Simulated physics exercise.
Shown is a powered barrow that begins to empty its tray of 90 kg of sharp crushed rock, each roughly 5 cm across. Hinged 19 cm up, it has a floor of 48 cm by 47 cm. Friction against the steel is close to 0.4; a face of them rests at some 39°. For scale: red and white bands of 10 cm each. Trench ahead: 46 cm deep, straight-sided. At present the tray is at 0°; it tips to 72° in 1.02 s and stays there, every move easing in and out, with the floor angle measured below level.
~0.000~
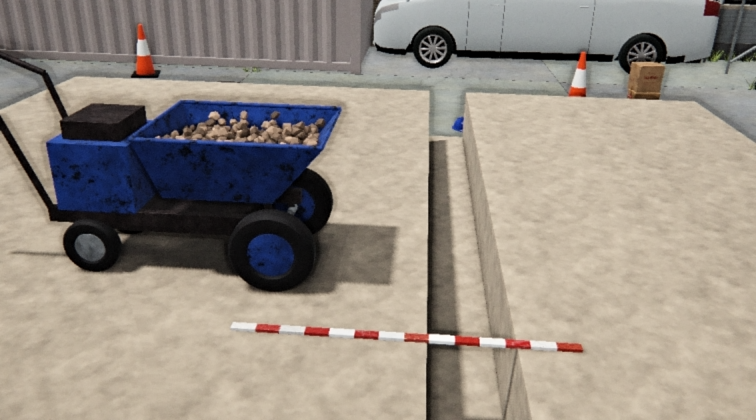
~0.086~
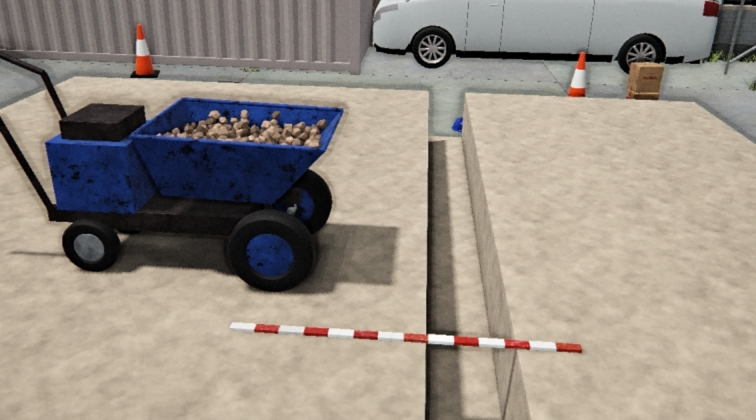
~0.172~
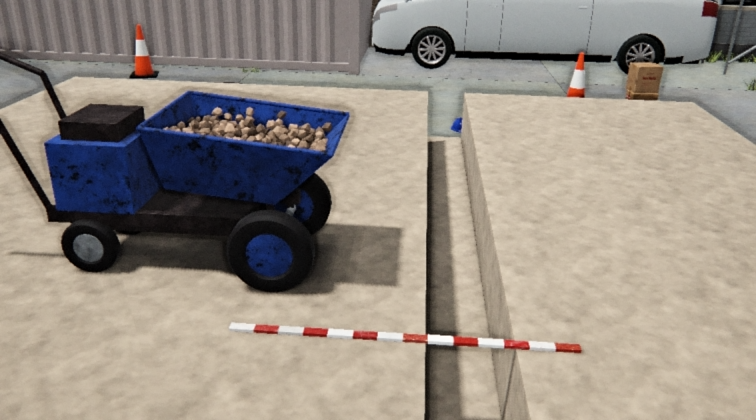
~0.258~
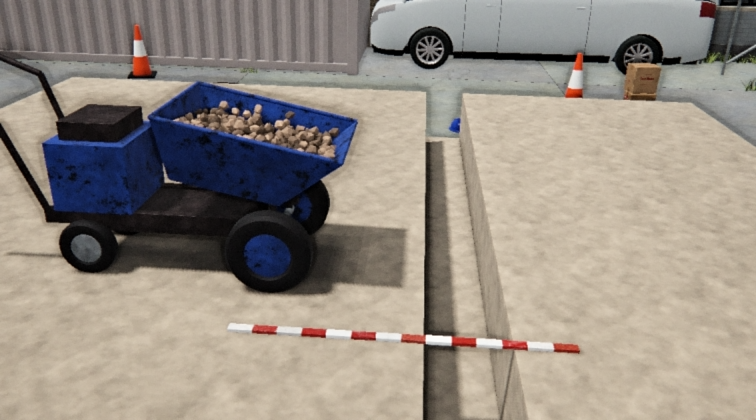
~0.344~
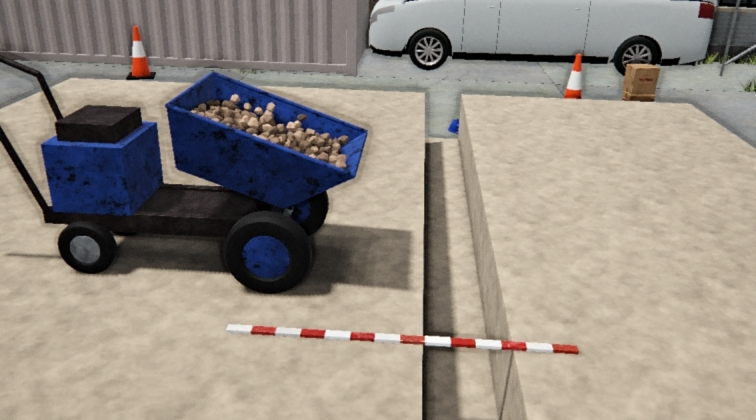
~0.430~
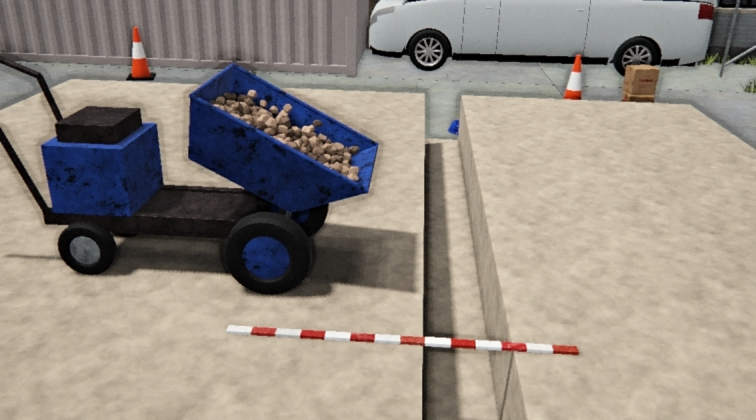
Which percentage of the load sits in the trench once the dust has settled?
Near 66 per cent.
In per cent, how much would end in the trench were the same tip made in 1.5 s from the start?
It'd be some 65 per cent.
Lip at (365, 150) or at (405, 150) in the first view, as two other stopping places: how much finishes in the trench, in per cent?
From the first place around 100 per cent, from the other around 75.
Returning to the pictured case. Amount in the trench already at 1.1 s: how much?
Roughly 10 percent of the load.
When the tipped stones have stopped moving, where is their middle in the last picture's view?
In the last view, about (452, 339).
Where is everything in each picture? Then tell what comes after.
The tray is at 0°, its lip at (322, 149); the top of the load is at (254, 123), in the first frame.
Lip at (325, 150), floor tilted 1°, highest stones at (255, 123); the stones move at 0.2 m/s on average, in the second frame.
Lip at (332, 155), floor tilted 5°, highest stones at (242, 121); the stones move at 0.4 m/s on average, in the third frame.
Lip at (342, 164), floor tilted 11°, highest stones at (222, 117); the stones move at 0.6 m/s on average, in the fourth frame.
The tray is at 19°, its lip at (355, 176); the top of the load is at (217, 110); the stones move at 0.7 m/s on average, in the fifth frame.
The tray is at 28°, its lip at (368, 192); the top of the load is at (232, 103); the stones move at 0.8 m/s on average, in the sixth frame.
After 0.8 s the floor is at 60°; 100 % in the tray; the foremost stones are at (384, 224).
After 1.1 s the floor is at 72°; 77 % in the tray, 11 % short of the trench, 12 % in the trench; the foremost stones are at (466, 317).
After 1.5 s the floor is at 72°; 40 % in the tray, 16 % short of the trench, 44 % in the trench; the foremost stones are at (490, 367).
After 3.4 s the floor is at 72°; 16 % in the tray, 18 % short of the trench, 66 % in the trench; the foremost stones are at (490, 363).
